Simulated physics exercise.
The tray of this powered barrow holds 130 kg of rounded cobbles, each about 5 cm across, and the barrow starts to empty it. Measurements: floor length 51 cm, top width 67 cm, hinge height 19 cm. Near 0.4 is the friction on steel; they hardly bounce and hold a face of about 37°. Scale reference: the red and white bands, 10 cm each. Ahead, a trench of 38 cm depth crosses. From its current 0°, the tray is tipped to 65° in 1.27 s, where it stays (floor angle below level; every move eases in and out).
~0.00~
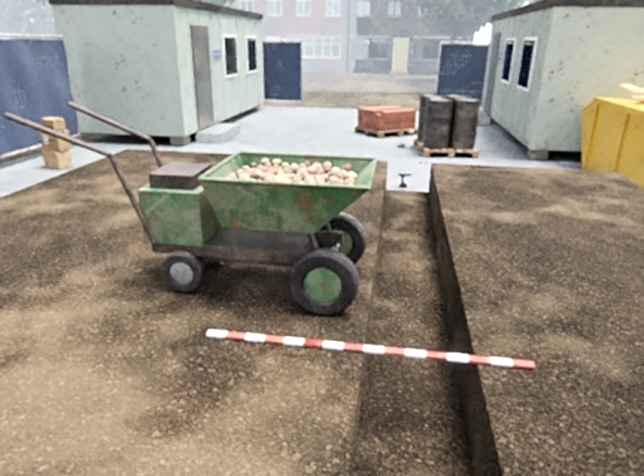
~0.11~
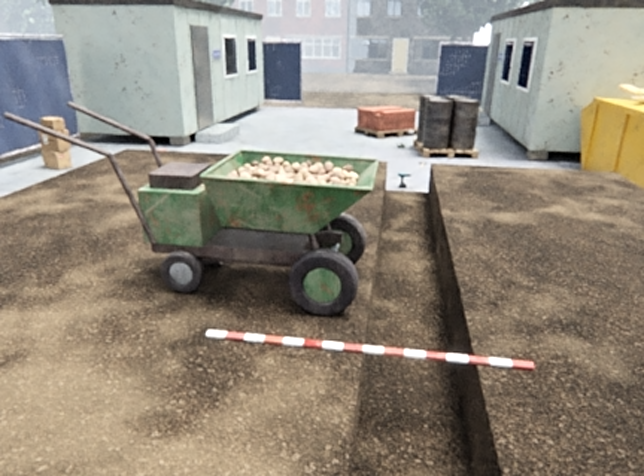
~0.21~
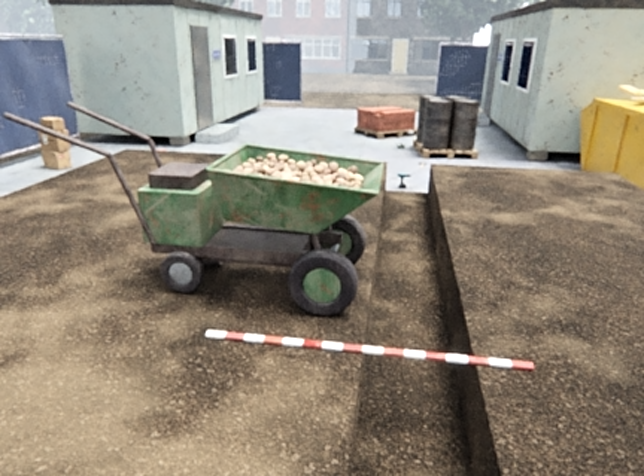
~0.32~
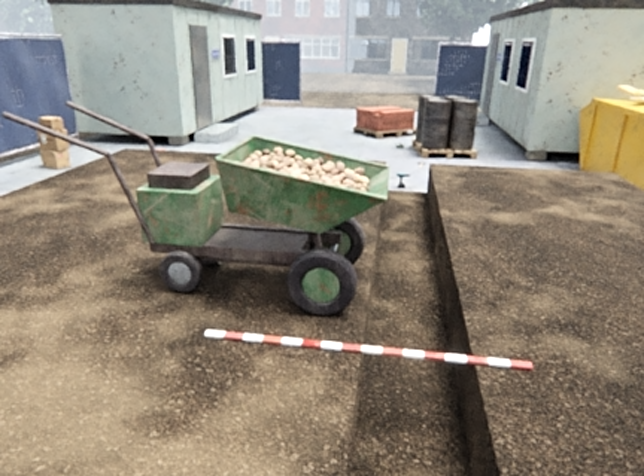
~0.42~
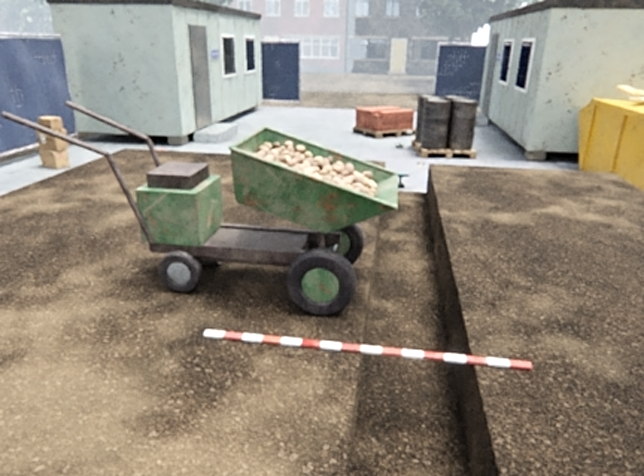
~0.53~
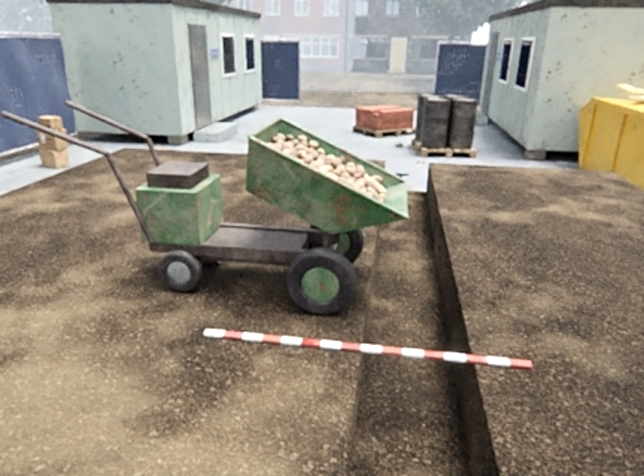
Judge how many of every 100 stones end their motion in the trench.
I would put it near 55 out of 100.
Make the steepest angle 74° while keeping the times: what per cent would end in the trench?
Some 55 in a hundred, I'd say.
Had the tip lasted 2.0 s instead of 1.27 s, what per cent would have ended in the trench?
55 per cent.
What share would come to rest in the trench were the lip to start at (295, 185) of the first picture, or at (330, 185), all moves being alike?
Close to 100 percent in the first case, 95 percent in the second.
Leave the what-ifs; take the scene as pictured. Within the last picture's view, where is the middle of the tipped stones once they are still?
(450, 335).
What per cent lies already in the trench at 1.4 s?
Around 20 per cent of it.
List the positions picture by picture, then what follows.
In the first frame, the tray is at 0°, its lip at (369, 188); the top of the load is at (300, 171).
In the second frame, lip at (371, 190), floor tilted 1°, highest stones at (288, 169); the stones move at 0.2 m/s on average.
In the third frame, lip at (378, 194), floor tilted 5°, highest stones at (285, 165); the stones move at 0.4 m/s on average.
In the fourth frame, lip at (386, 199), floor tilted 10°, highest stones at (277, 157); the stones move at 0.5 m/s on average.
In the fifth frame, lip at (397, 208), floor tilted 17°, highest stones at (280, 150); the stones move at 0.6 m/s on average.
In the sixth frame, lip at (407, 218), floor tilted 25°, highest stones at (284, 143); the stones move at 0.7 m/s on average.
After 0.9 s the floor is at 55°; 100 % in the tray; the foremost stones are at (427, 243).
After 1.4 s the floor is at 65°; 60 % in the tray, 20 % in the trench, 20 % past the trench; the foremost stones are at (514, 307).
After 1.7 s the floor is at 65°; 22 % in the tray, 32 % in the trench, 45 % past the trench; the foremost stones are at (590, 311).
After 3.7 s the floor is at 65°; 0 % in the tray, 55 % in the trench, 45 % past the trench; the foremost stones are past the picture's edge.
